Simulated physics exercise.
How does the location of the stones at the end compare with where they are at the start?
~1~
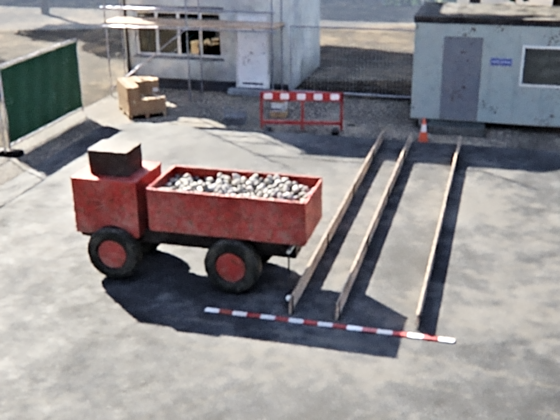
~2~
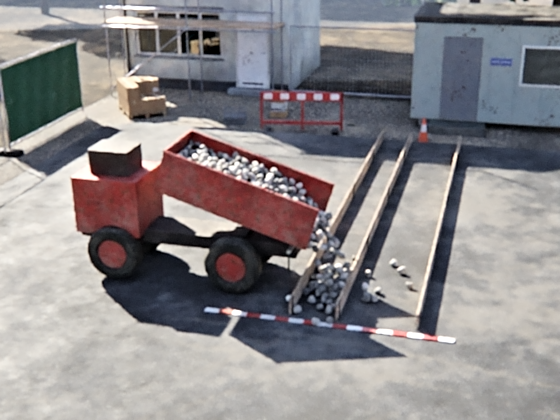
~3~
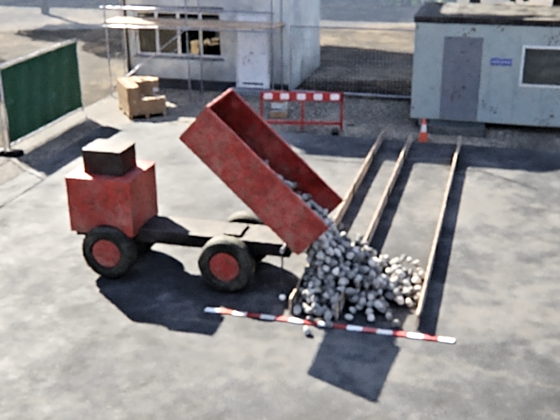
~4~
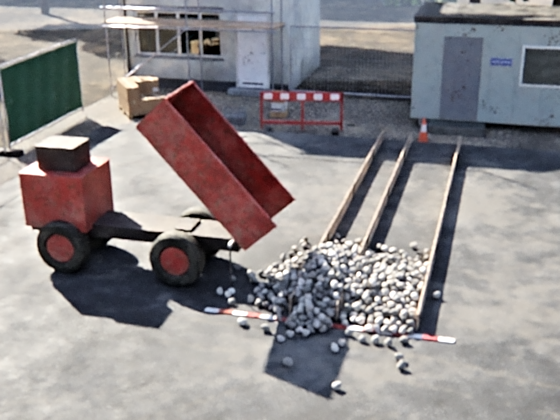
At the start the stones lie in the body of the red truck, and at the end they are in a spread heap on the ground, lower and farther right, mostly between the boards.
